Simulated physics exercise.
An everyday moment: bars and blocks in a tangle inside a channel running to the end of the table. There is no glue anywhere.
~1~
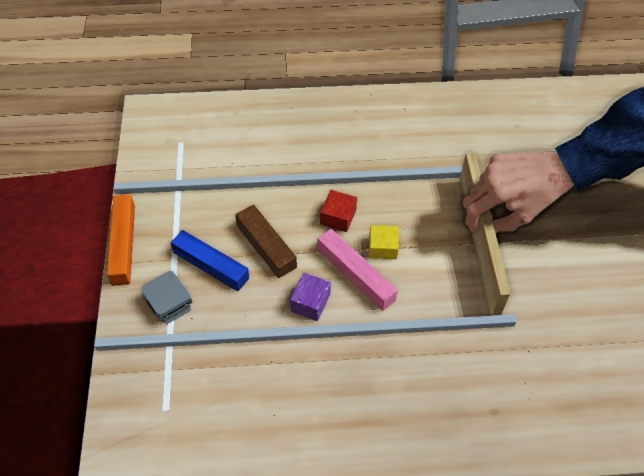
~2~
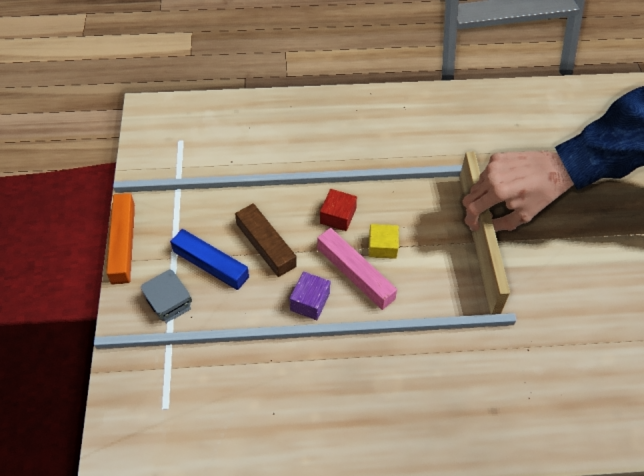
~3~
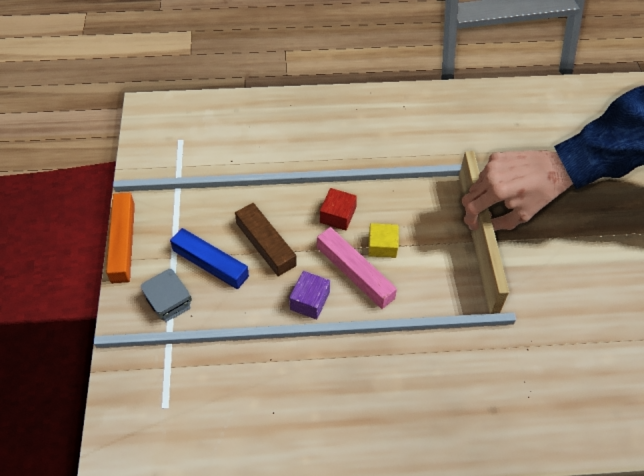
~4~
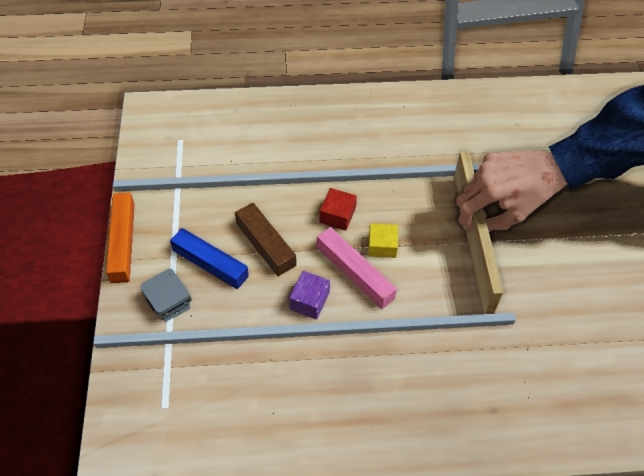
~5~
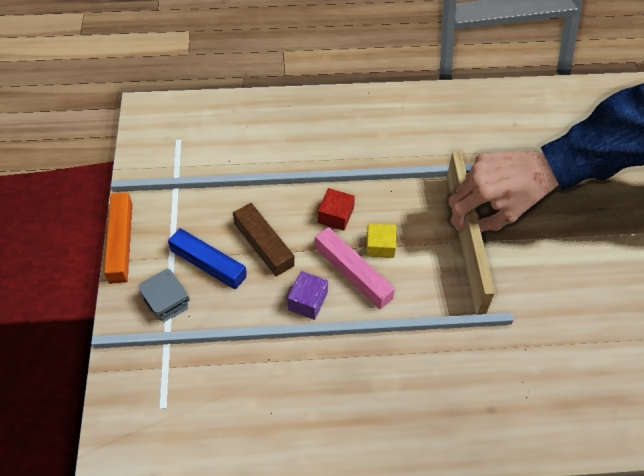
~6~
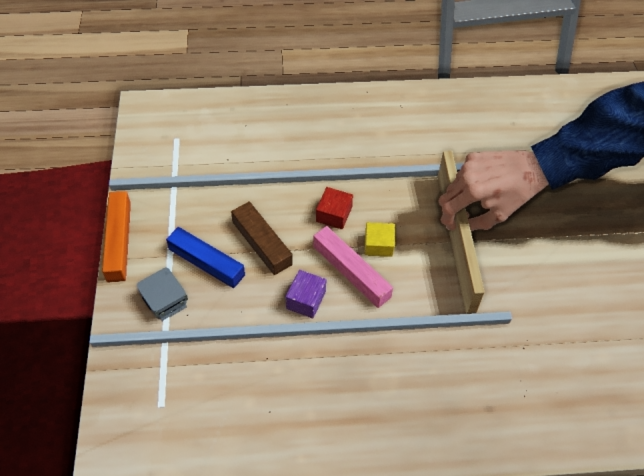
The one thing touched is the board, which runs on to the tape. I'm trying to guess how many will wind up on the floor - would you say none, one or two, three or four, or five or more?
Watch it: A handful - three or four - go plunging down.
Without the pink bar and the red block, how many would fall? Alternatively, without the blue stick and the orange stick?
First 2, then 1.
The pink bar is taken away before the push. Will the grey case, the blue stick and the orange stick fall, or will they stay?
Result - grey case: Gone; blue stick: Up; orange stick: Gone.
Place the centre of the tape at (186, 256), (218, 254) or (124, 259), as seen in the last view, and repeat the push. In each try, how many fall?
You'd get 2, then 0, then 6.
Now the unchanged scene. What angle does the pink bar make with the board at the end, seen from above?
Around 25 degrees.
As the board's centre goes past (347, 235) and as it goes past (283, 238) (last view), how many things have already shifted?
Well, it's 4 at the first one and 6 at the second.
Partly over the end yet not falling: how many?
Tally: 1.
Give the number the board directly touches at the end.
Looks like 3 of them, all told.
A little later, none off yet; orange stick at rest near (117, 235); grey case at rest near (163, 295); blue stick at rest near (206, 257).
Next, none off yet; orange stick at rest near (117, 235); grey case at rest near (159, 296); blue stick shifted a little near (177, 270).
When it is over, the number that fall off is three or four; down, blue stick, grey case and orange stick.
